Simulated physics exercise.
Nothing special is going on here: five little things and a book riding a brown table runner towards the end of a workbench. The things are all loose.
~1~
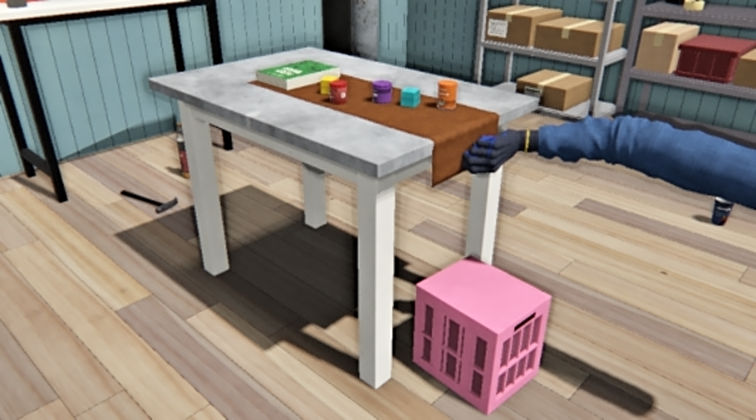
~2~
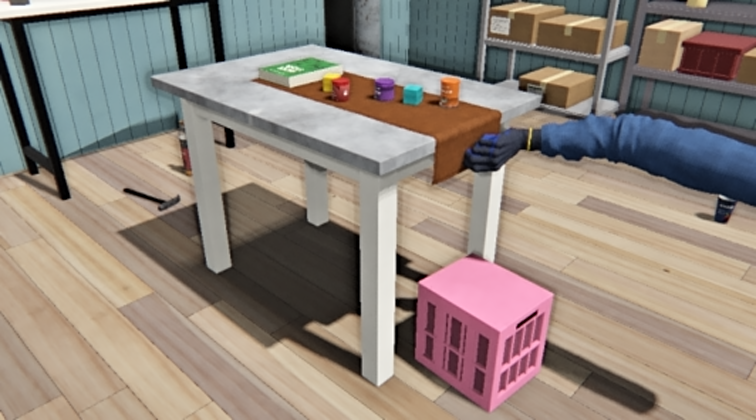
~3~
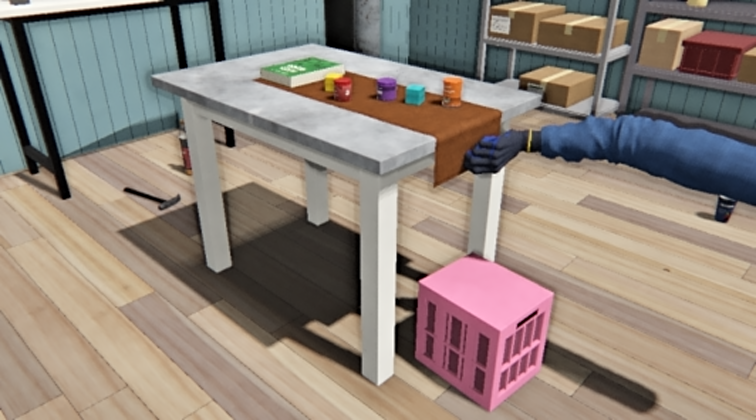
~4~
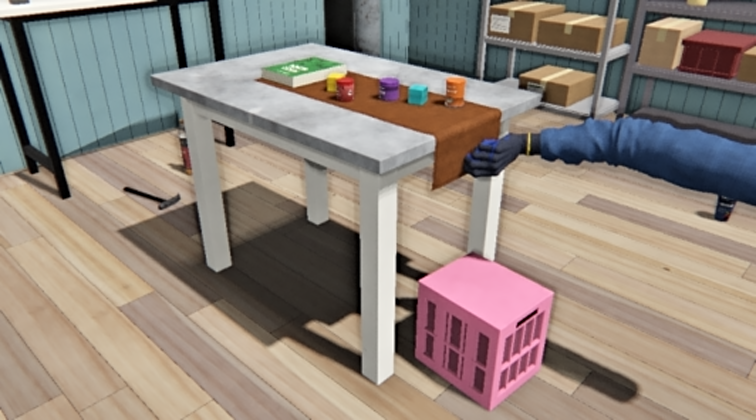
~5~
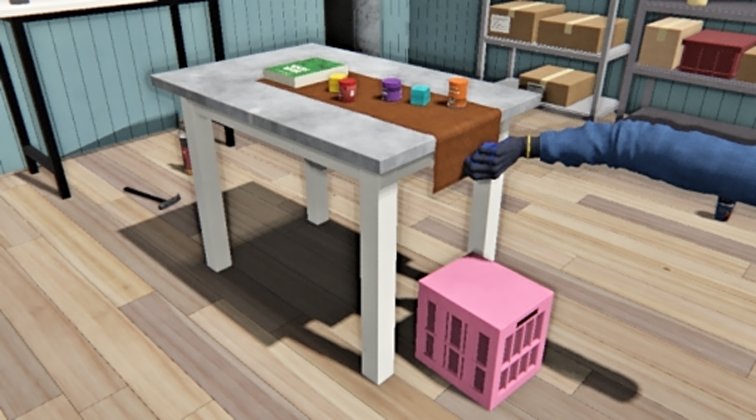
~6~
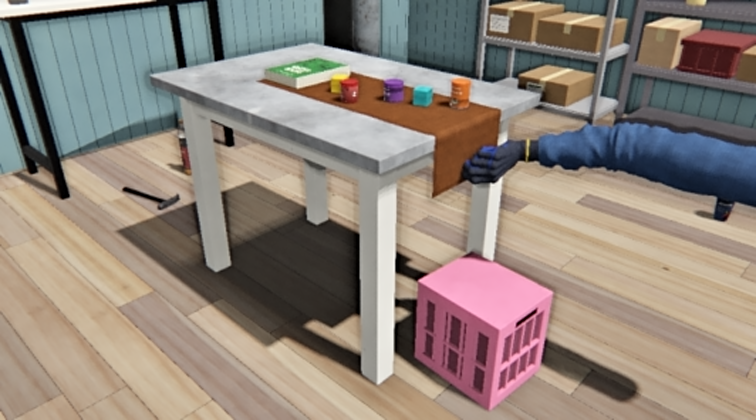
In a workshop, a dark-gloved hand held the hanging end of a brown cloth on a table and drew it slightly downward, and the book and small colorful pots on it shifted slightly right.
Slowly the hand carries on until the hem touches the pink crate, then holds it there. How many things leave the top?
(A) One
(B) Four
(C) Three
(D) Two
Three (C).
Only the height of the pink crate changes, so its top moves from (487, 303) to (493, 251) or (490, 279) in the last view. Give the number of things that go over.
1 and 2.
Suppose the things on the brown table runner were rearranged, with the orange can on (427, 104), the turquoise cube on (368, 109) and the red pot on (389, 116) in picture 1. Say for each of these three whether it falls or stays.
The orange can will end up off, the turquoise cube will end up off, the red pot will end up off.
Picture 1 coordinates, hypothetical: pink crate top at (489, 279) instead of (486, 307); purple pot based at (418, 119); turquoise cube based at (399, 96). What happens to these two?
Outcome for the purple pot: It is lost. Outcome for the turquoise cube: It stays.
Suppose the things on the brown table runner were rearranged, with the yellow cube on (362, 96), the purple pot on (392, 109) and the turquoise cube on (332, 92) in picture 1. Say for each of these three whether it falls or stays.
The yellow cube ends up on top, the purple pot ends up off and the turquoise cube ends up on top.
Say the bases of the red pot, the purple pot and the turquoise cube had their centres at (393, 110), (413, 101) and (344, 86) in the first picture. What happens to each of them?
In the end the red pot is no longer up there, the purple pot is no longer up there and the turquoise cube is still up there.
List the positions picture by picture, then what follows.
The first frame shows hem (431, 188); orange can (448, 82); turquoise cube (411, 90); purple pot (382, 83); red pot (338, 82); yellow cube (329, 78); top of the crate (485, 307).
The second frame shows hem (431, 185); orange can (451, 80).
The third frame shows hem (433, 188); turquoise cube (416, 87).
The fourth frame shows hem (431, 191); purple pot (389, 80); top of the crate (488, 303).
The fifth frame shows hem (433, 194); red pot (347, 80).
The sixth frame shows hem (432, 198); orange can (461, 81); turquoise cube (423, 88); purple pot (394, 81); red pot (349, 81); yellow cube (340, 76).
A little later, hem near (463, 239); orange can gone.
Next, hem on the crate; orange can, turquoise cube and purple pot gone.
When it is over, hem on the crate; orange can, turquoise cube and purple pot gone. The workbench loses three.
